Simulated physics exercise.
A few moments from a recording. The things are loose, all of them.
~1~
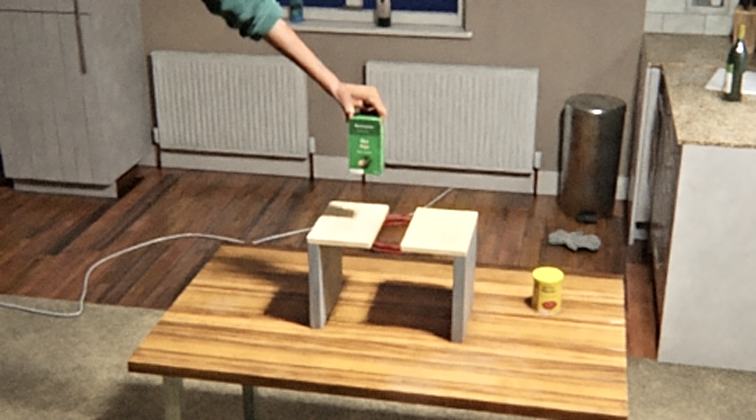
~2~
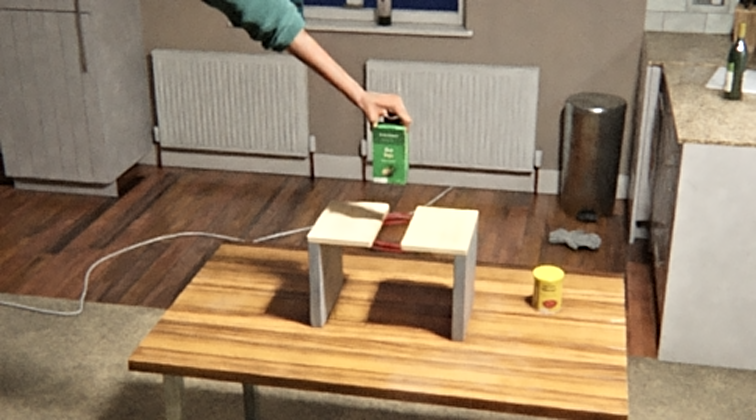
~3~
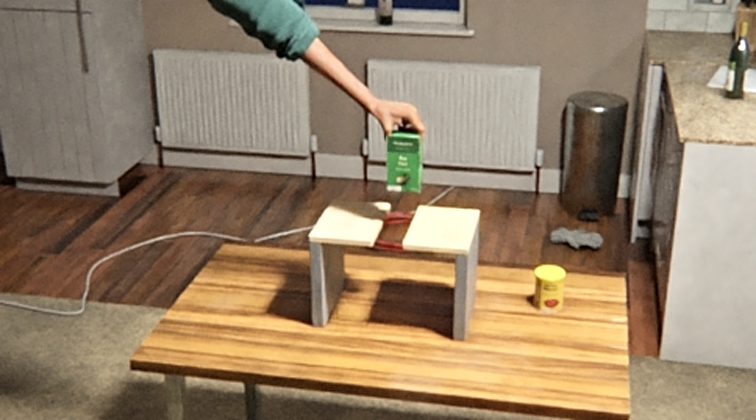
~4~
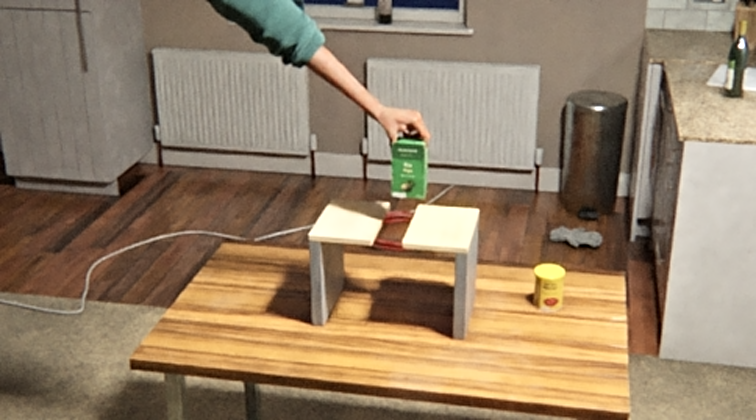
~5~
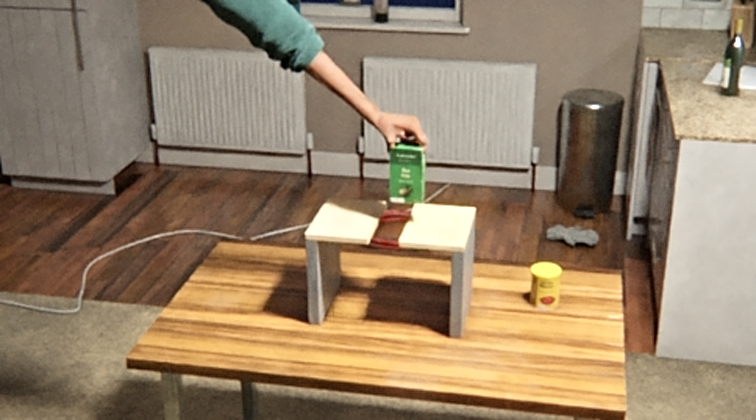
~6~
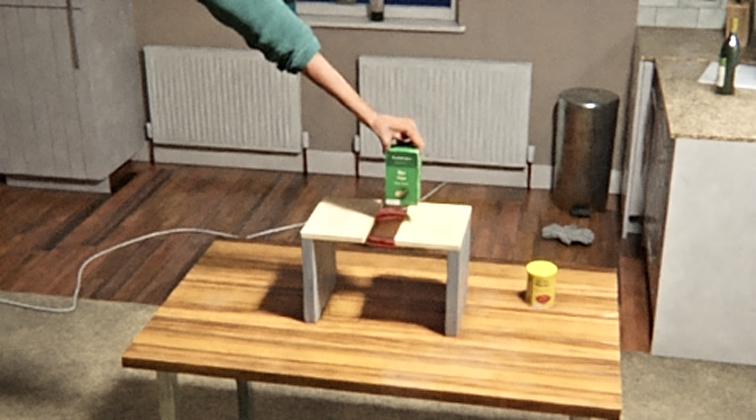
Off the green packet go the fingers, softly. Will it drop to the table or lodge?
Result: Held.
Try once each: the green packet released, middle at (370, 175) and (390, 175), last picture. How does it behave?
The first time it does not get through, and the second time it does not get through.
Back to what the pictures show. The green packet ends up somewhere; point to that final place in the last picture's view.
End point in the final view: About (370, 203).
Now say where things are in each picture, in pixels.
The first picture shows being brought over the gap; green packet (366, 144); yellow tin (547, 291).
The second picture shows being brought over the gap; green packet (390, 153); yellow tin (547, 290).
The third picture shows being brought over the gap; green packet (405, 161); yellow tin (549, 289).
The fourth picture shows being brought over the gap; green packet (409, 168); yellow tin (549, 288).
The fifth picture shows being brought over the gap; green packet (407, 173); yellow tin (545, 287).
The sixth picture shows held still over the gap; green packet (403, 175); yellow tin (541, 285).
Then, 0.20 s past the last view, green packet displaced a little near (403, 193).
Then, 0.50 s past the last view, green packet rocked 13° from its first pose near (397, 194).
Then, 0.70 s past the last view, green packet rocked 71° from its first pose near (377, 203).
Finally, down or leaning hard on the stand or table, green packet; yellow tin still in place. Final places as the last picture's camera would see them, green packet near (371, 202). The packet is caught.
